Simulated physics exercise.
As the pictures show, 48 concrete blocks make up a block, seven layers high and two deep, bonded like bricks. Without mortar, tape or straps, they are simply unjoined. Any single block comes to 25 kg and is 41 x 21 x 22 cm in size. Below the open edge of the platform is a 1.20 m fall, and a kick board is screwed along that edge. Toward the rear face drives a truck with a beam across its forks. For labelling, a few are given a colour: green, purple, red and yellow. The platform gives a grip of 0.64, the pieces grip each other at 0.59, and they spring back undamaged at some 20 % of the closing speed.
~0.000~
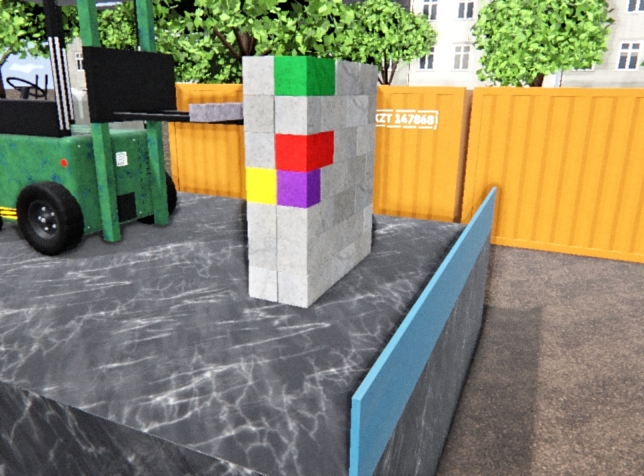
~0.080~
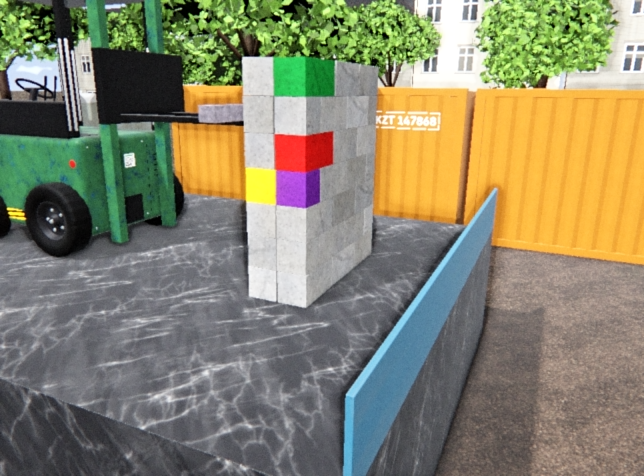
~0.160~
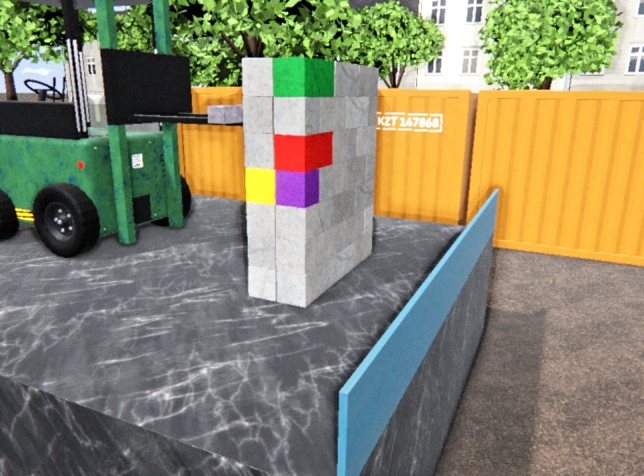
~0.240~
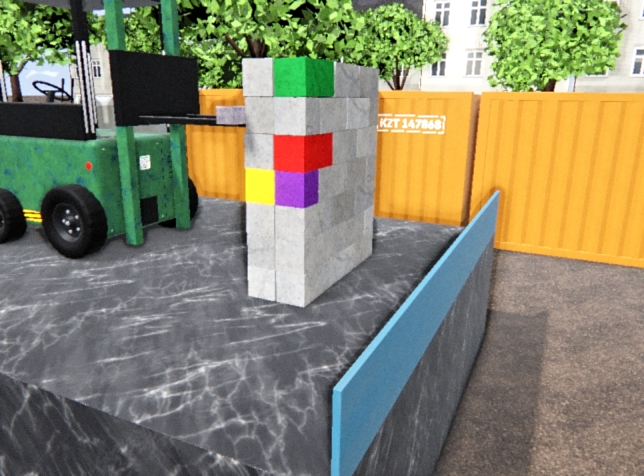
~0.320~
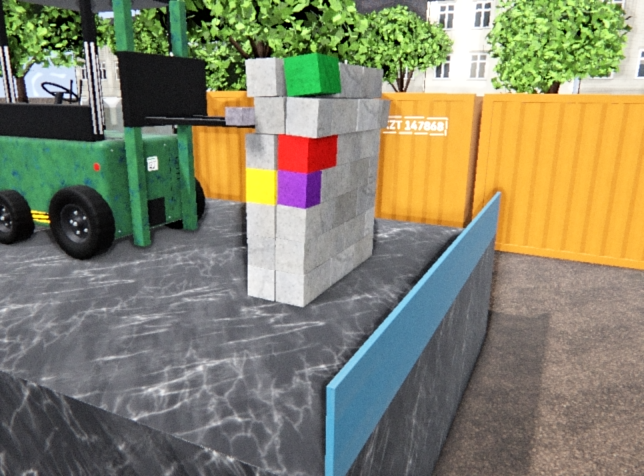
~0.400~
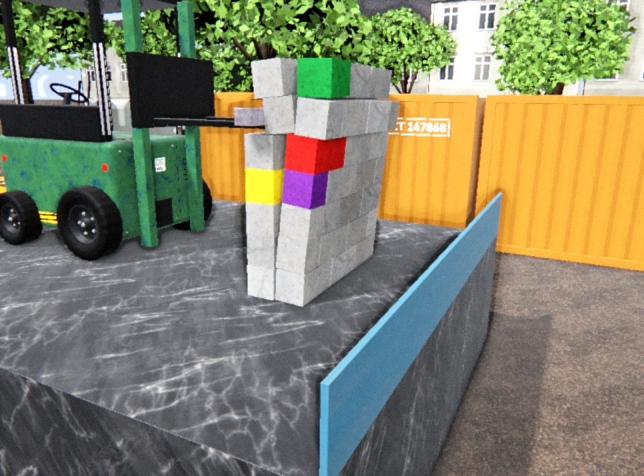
The clip opens on a green forklift at left, a bar on its forks, near a stack of grey blocks with a few coloured ones. It rolls right until the bar meets the stack and pushes in, and the upper blocks shift right, green one included, as gaps open and the wall leans.
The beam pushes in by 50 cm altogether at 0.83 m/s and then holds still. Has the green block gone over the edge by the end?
At the finish it is down the drop.
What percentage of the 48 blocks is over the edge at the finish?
Share: Approx. 20 %.
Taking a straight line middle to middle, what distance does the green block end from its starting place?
Around 480 cm, start to finish.
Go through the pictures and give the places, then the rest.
In the first frame (we follow the side turned to the camera; the camera moves round a little), beam (199, 113) 18 cm from the stack; green block (290, 76); yellow block (261, 186); purple block (291, 189); no piece has moved.
Beam (208, 114) 12 cm from the stack; green block (289, 77), in the second frame.
Beam (217, 115) 50 mm from the stack; green block (288, 77), in the third frame.
Beam (226, 116) 17 mm in; green block (289, 77); 3 stirred so far, in the fourth frame.
Beam (235, 117) 8 cm in; green block (302, 75) tipped 7°; red block (323, 153) displaced 37 mm; 22 stirred so far, in the fifth frame.
Beam (244, 117) 15 cm in; green block (314, 78) displaced 15 cm; red block (332, 154) tipped 6°; purple block (297, 190) tipped 6°; 30 stirred so far, in the sixth frame.
Around 0.78 s, none of the 48 blocks over the edge, 31 disturbed; green block tipped 30°, 13 cm lower; red block tipped 30°, 7 cm lower.
Around 1.32 s, 5 of the 48 blocks over the edge; green block on its side; red block upside down.
Finally (2.5 s), 10 of the 48 blocks over the edge; green block upside down; red block on its side; purple block on its side.
